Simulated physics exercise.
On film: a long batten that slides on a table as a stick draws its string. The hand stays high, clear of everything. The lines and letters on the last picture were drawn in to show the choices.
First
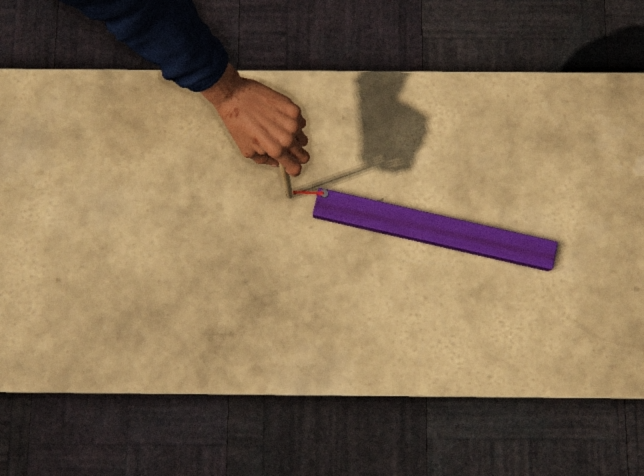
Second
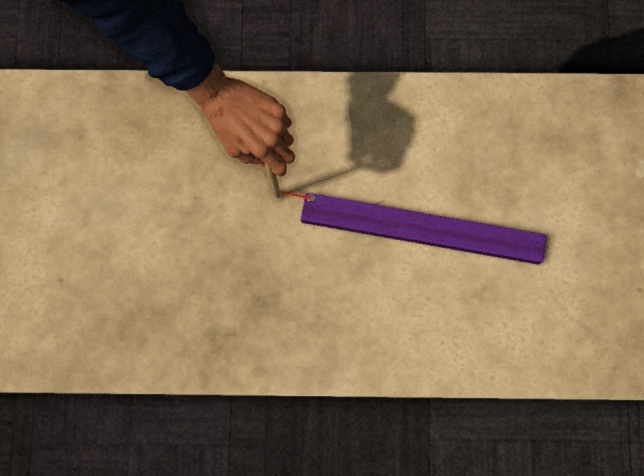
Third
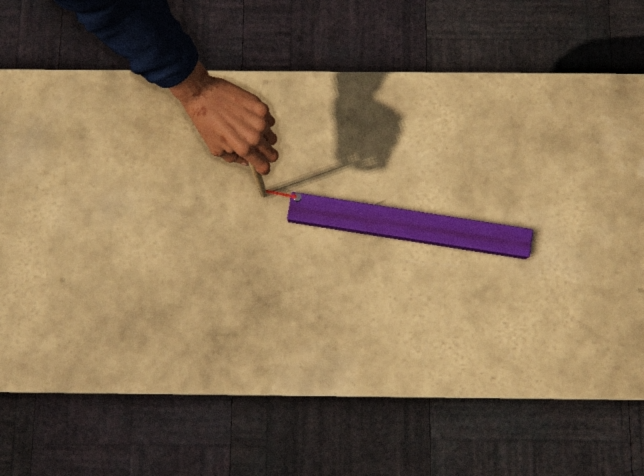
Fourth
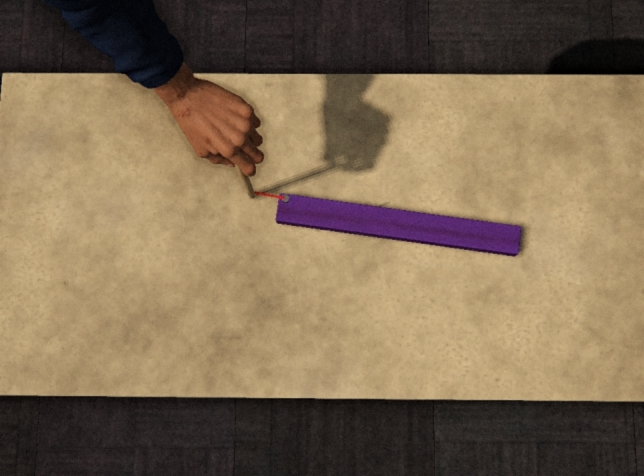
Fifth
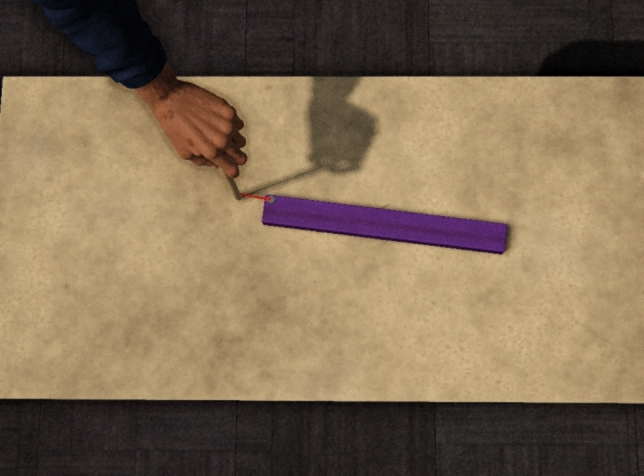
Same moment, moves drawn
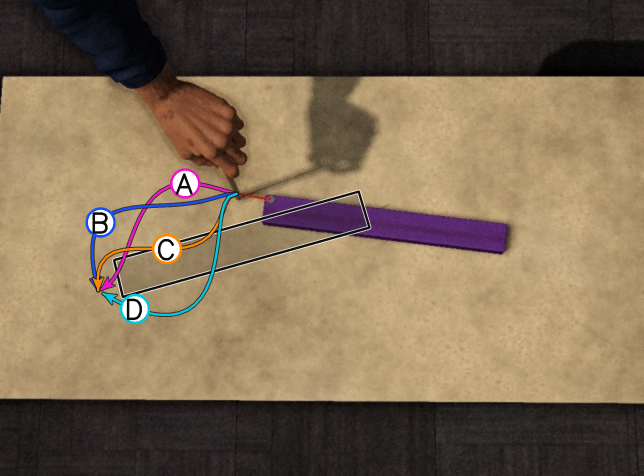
A long purple batten slides slowly left across a mottled tan table, seen from above against a dark floor, its angle levelling slightly as it goes. A hand in a dark blue sleeve, reaching in from the upper left, draws it with a thin stick and a short red string at its left end. The hand's shadow moves left alongside, while the view shifts very slightly.
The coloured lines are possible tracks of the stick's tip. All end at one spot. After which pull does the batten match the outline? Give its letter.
Pull along C.
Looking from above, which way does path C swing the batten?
On that path, anticlockwise.
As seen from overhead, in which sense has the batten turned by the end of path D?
It turns anticlockwise.
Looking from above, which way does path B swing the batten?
On that path, anticlockwise.
On the marked copy, A from (237, 194) via (148, 204) to (101, 289); B from (237, 194) via (132, 208) to (98, 291); C from (237, 194) via (167, 249) to (98, 291); D from (237, 194) via (206, 291) to (103, 294); the outline at (242, 244).
With C. Early on, foot of the stick (197, 245), middle of the batten (347, 230).
Further on, foot of the stick (129, 250), middle of the batten (280, 237).
At the end, foot of the stick (99, 291), middle of the batten (242, 246); it lies in the outline.
As for the rest, A leaves its middle at (242, 237); B leaves its middle at (233, 230); D leaves its middle at (249, 270).
